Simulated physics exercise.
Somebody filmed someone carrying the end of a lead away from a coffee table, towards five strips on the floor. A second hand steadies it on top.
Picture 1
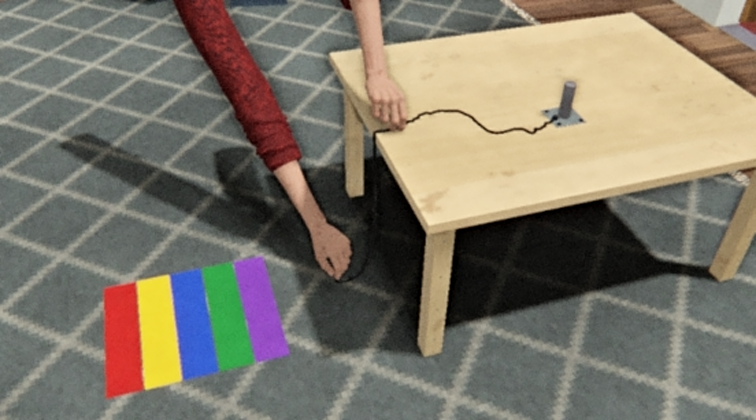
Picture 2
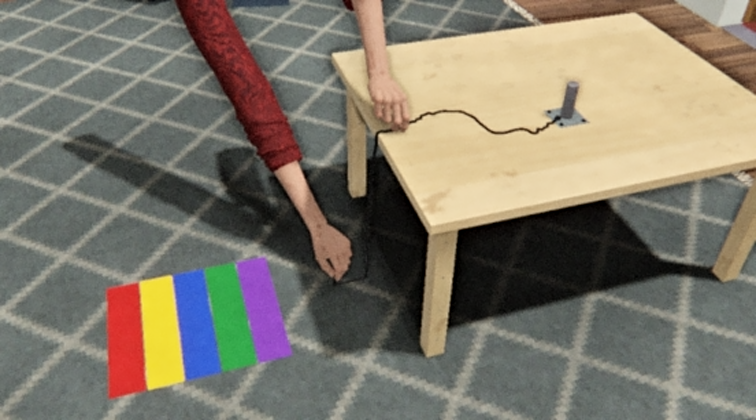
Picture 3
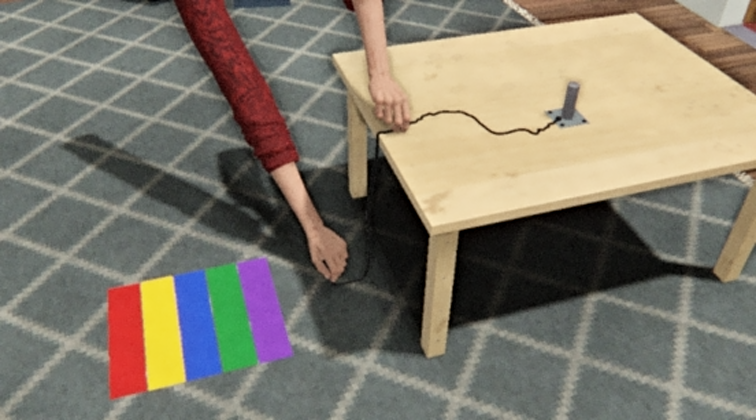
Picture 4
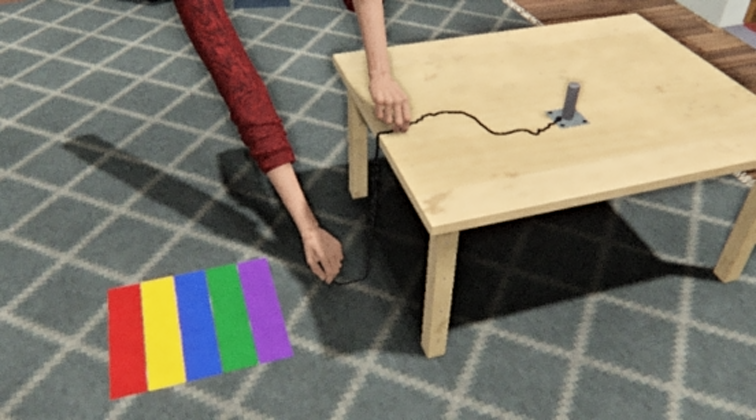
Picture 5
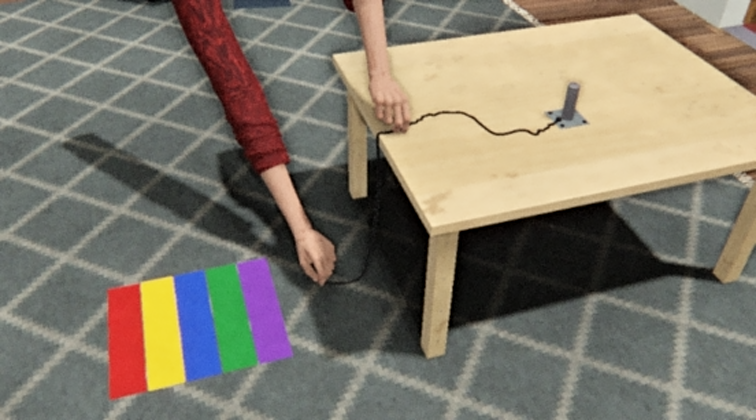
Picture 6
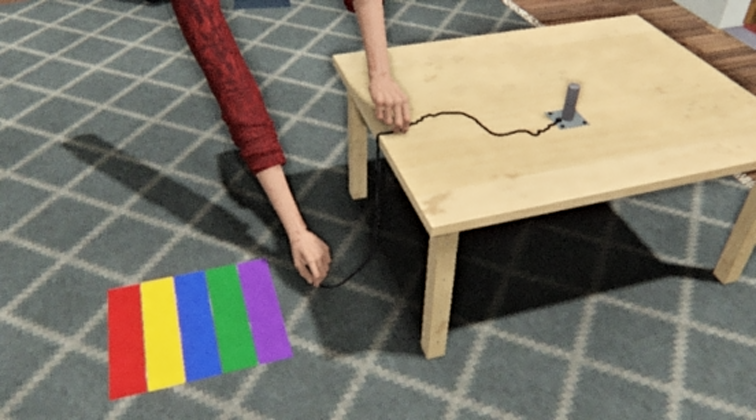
A black cord's end, held low in a person's hand, moved slightly left toward the purple side of a striped rainbow mat, while the other hand stayed on the wooden table's edge.
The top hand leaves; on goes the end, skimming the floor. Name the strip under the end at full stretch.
It gets as far as the yellow strip.
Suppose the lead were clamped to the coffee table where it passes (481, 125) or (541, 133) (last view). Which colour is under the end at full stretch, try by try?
In that order: Blue; yellow.
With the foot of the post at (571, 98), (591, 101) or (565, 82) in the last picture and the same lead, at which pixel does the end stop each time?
The places are (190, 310), (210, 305) and (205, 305).
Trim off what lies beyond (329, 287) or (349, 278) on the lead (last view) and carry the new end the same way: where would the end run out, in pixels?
About (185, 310) and (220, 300).
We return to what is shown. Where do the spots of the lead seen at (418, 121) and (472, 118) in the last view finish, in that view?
Near (372, 146) and (437, 132).
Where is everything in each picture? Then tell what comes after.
In the first picture, end (335, 275); purple (268, 339); green (233, 347); blue (198, 355); yellow (161, 364); red (124, 372).
In the second picture, end (335, 275); lead through (537, 129) (479, 123) (421, 116) (375, 151) (369, 211) (367, 263).
In the third picture, end (331, 277).
In the fourth picture, end (326, 279); lead through (539, 130) (480, 124) (422, 117) (377, 152) (373, 212) (368, 264).
In the fifth picture, end (319, 280).
In the sixth picture, end (314, 282); lead through (538, 131) (480, 124) (422, 118) (378, 153) (378, 211) (364, 265).
A little later, end near (209, 304); over blue.
Next, end near (176, 312); over yellow.
When it is tight, end near (156, 316); over yellow. The yellow one.
